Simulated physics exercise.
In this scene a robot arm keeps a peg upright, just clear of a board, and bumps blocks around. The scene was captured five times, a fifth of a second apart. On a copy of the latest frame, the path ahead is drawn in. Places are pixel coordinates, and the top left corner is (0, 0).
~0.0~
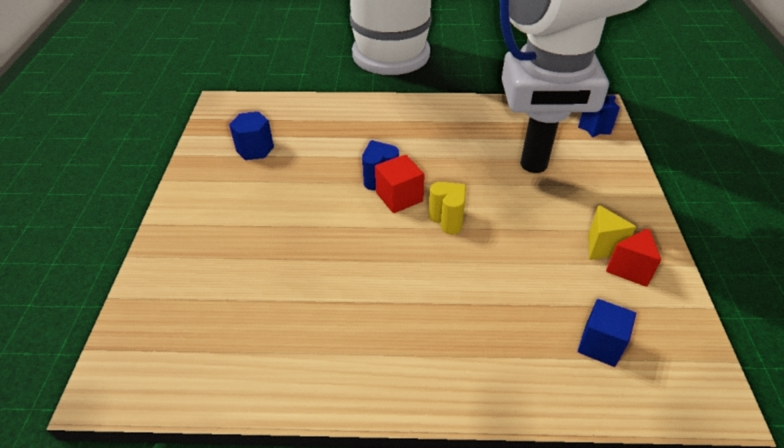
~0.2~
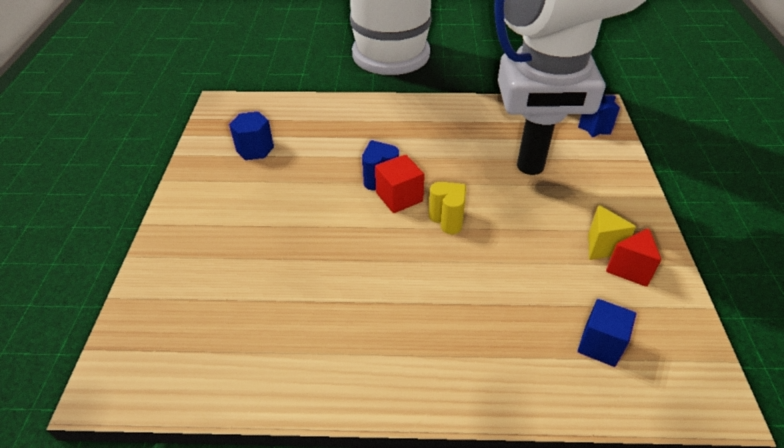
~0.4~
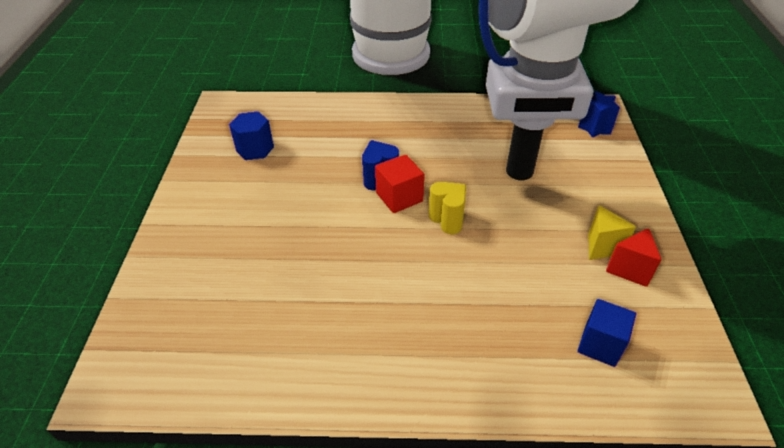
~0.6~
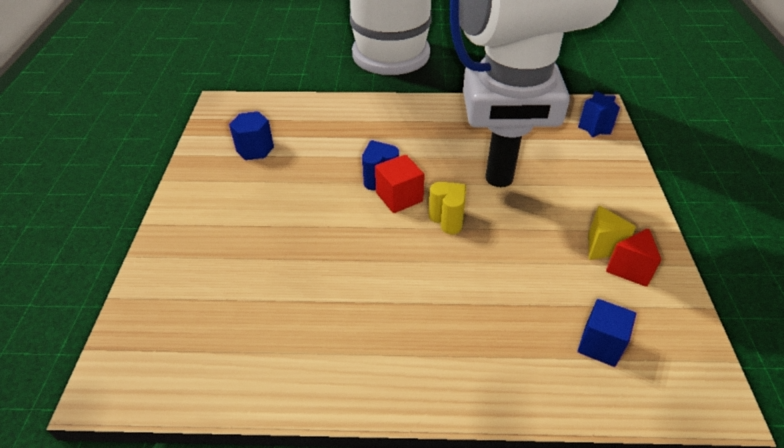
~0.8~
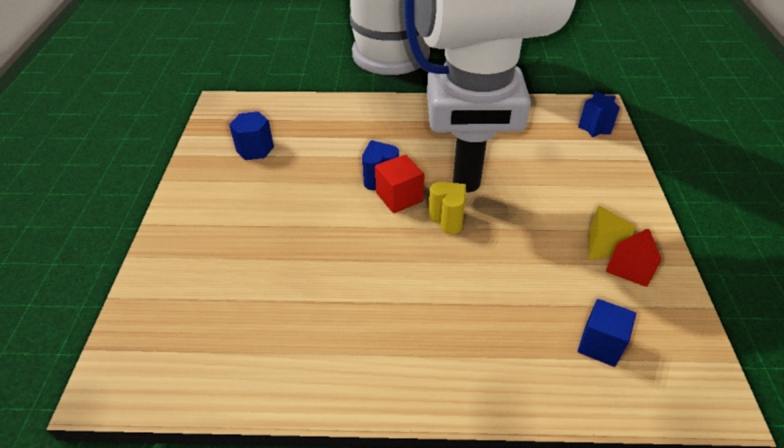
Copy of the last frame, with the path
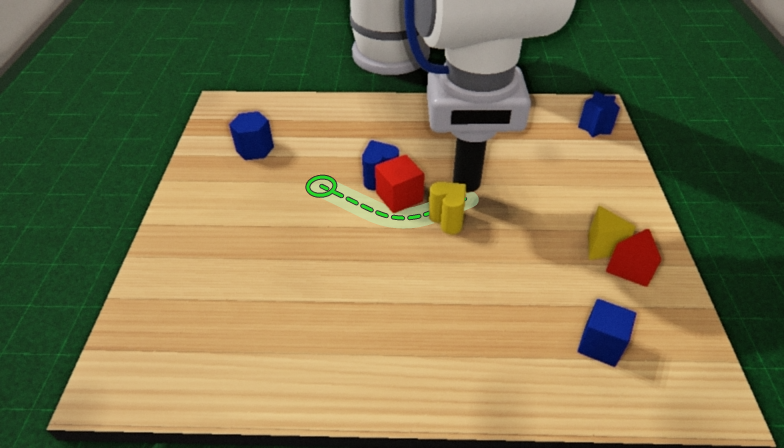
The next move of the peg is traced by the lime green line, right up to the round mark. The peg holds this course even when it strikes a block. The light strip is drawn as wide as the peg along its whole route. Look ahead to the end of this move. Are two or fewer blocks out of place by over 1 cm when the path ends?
In short: No.
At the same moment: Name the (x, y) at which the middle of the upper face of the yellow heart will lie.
When the path ends, it will be at (437, 207).
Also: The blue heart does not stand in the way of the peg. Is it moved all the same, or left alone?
By the last moment of the path, the blue heart has shifted.
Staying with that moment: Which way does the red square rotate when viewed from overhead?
Clockwise, looking down.
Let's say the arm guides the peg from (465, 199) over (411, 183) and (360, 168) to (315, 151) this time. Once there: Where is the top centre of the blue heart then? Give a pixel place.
Its top face will be centred at roughly (311, 143).
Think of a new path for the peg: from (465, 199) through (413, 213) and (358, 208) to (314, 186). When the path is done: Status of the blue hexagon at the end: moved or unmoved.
It is still on its spot.
Path on the board, from (465, 199) via (417, 217) and (365, 207), ending at (321, 186).
The first path, step by step. One third of the way, peg at (417, 202); yellow heart at (437, 207), turned 30° anticlockwise.
Two thirds of the way, peg at (363, 191); blue heart at (378, 138), turned 45° clockwise; red square at (374, 158), turned 50° clockwise; yellow heart at (437, 207), turned 30° anticlockwise.
At the end, peg at (319, 171); blue heart at (380, 135), turned 55° clockwise; red square at (370, 155), turned 60° clockwise; yellow heart at (437, 207), turned 30° anticlockwise.
